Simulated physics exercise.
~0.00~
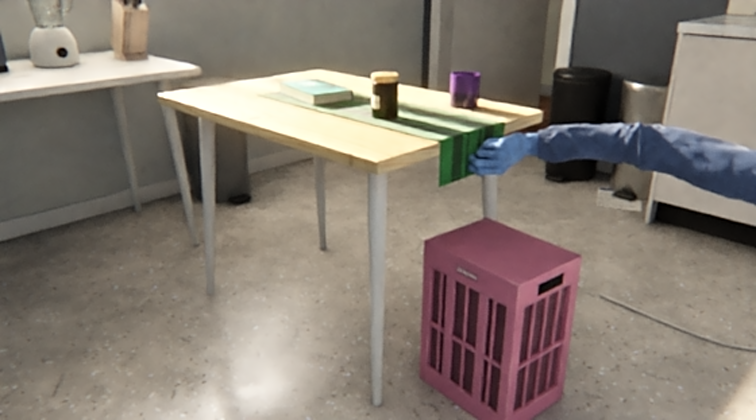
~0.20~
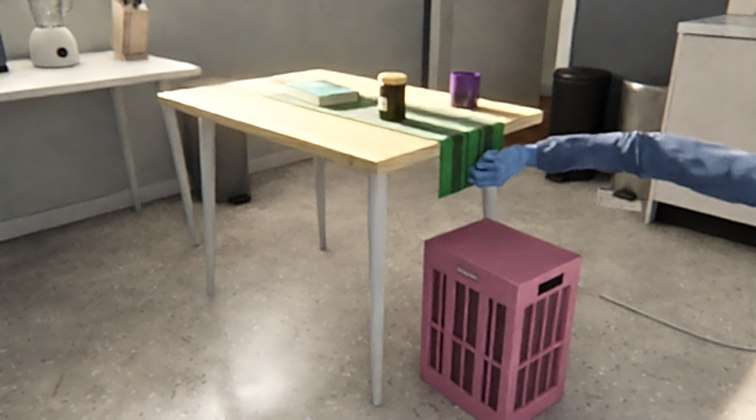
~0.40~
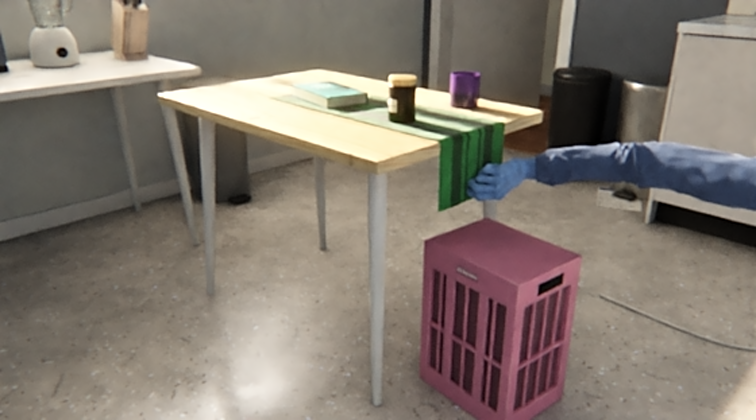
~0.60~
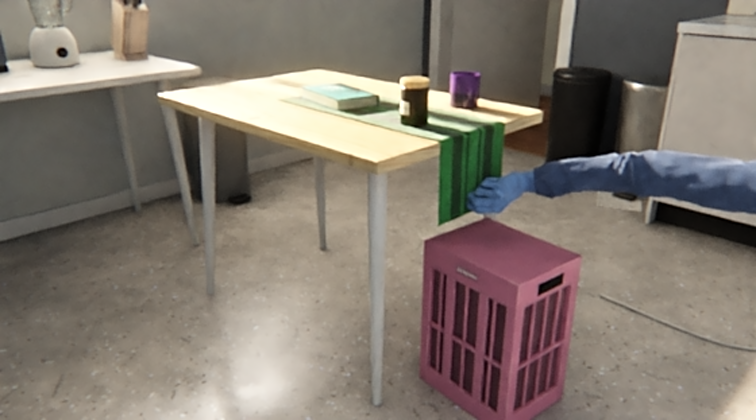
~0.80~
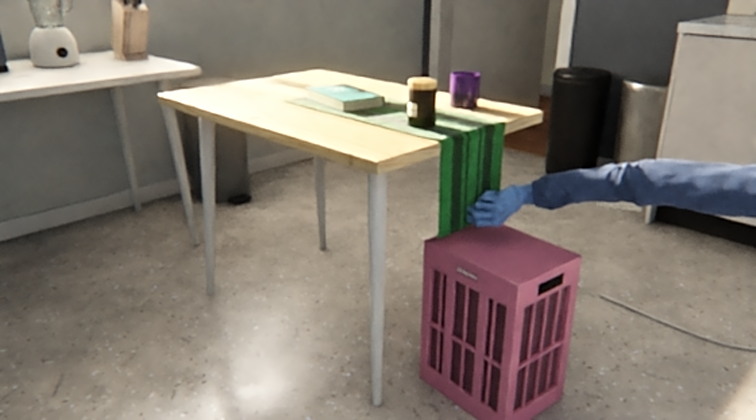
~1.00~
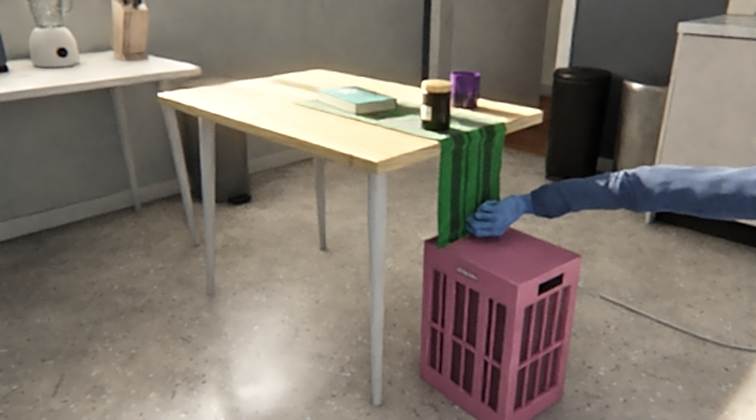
Blue-gloved hand slowly pulling a green tablecloth down onto a pink crate, carrying a jar and book along, purple mug staying put.
